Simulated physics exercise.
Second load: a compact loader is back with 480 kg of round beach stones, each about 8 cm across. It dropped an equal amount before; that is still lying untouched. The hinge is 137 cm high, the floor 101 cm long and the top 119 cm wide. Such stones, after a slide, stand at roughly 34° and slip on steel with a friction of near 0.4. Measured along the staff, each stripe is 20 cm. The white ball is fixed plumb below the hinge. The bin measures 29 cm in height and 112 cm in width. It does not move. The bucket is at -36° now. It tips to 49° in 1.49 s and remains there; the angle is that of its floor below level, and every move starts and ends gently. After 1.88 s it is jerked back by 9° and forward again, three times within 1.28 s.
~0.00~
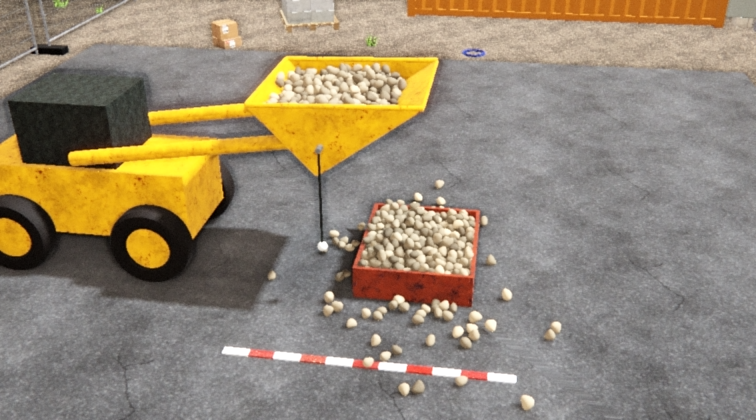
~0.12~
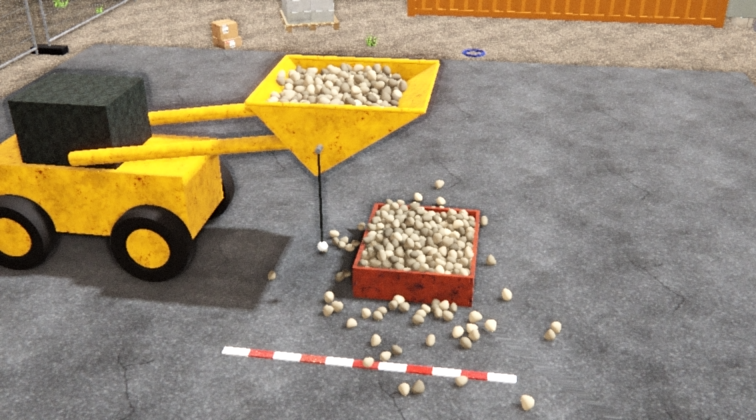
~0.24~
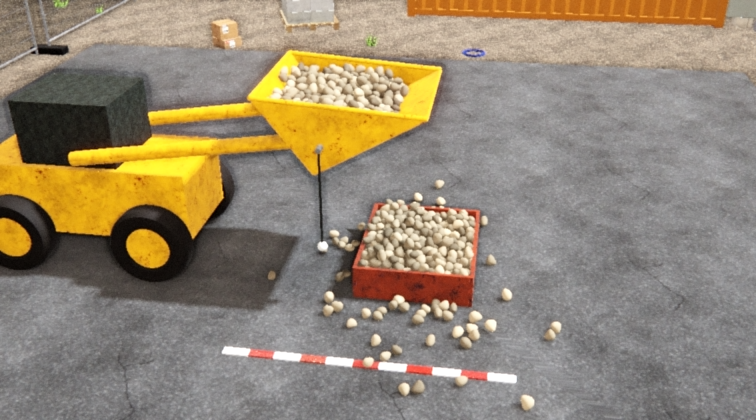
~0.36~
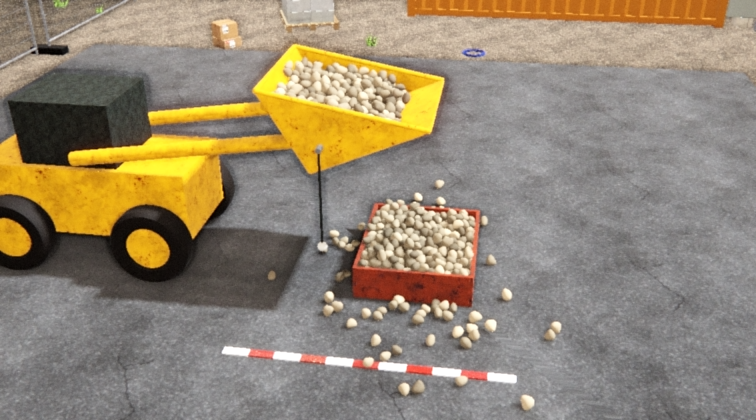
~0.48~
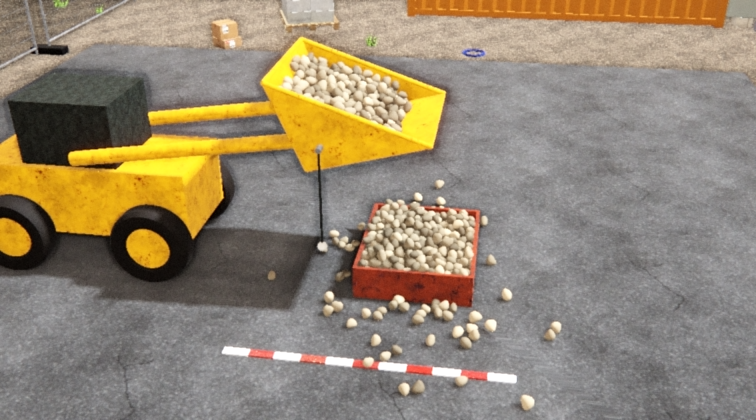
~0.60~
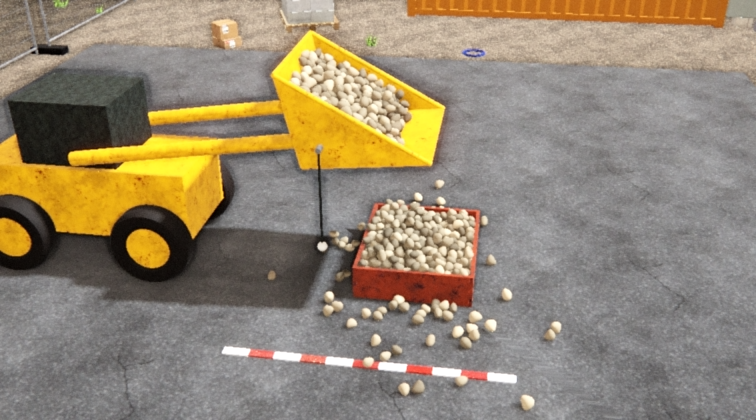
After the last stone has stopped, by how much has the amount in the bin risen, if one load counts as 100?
It has risen by about 39 per cent of a load.
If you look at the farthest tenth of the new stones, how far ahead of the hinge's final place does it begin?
Roughly 170 cm ahead of it.
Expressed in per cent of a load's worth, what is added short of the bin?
5 in a hundred.
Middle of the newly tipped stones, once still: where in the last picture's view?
Roughly at (441, 260) in the last picture.
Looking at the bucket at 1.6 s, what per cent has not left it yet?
20 %.
After 1.1 s the floor is at 36°; in per cent of one load, 94 in the bucket, 2 short of the bin, 94 in the bin, 10 beside or beyond the bin; the foremost stones are at (509, 308).
After 1.6 s the floor is at 49°; in per cent of one load, 19 in the bucket, 2 short of the bin, 150 in the bin, 28 beside or beyond the bin; the foremost stones are at (522, 292).
After 3.6 s the floor is at 49°; in per cent of one load, 0 in the bucket, 6 short of the bin, 127 in the bin, 67 beside or beyond the bin; the foremost stones are at (644, 272).
After 6.3 s the floor is at 49°; in per cent of one load, 0 in the bucket, 6 short of the bin, 127 in the bin, 67 beside or beyond the bin; the foremost stones are at (644, 272). Net gain in the bin, 39.
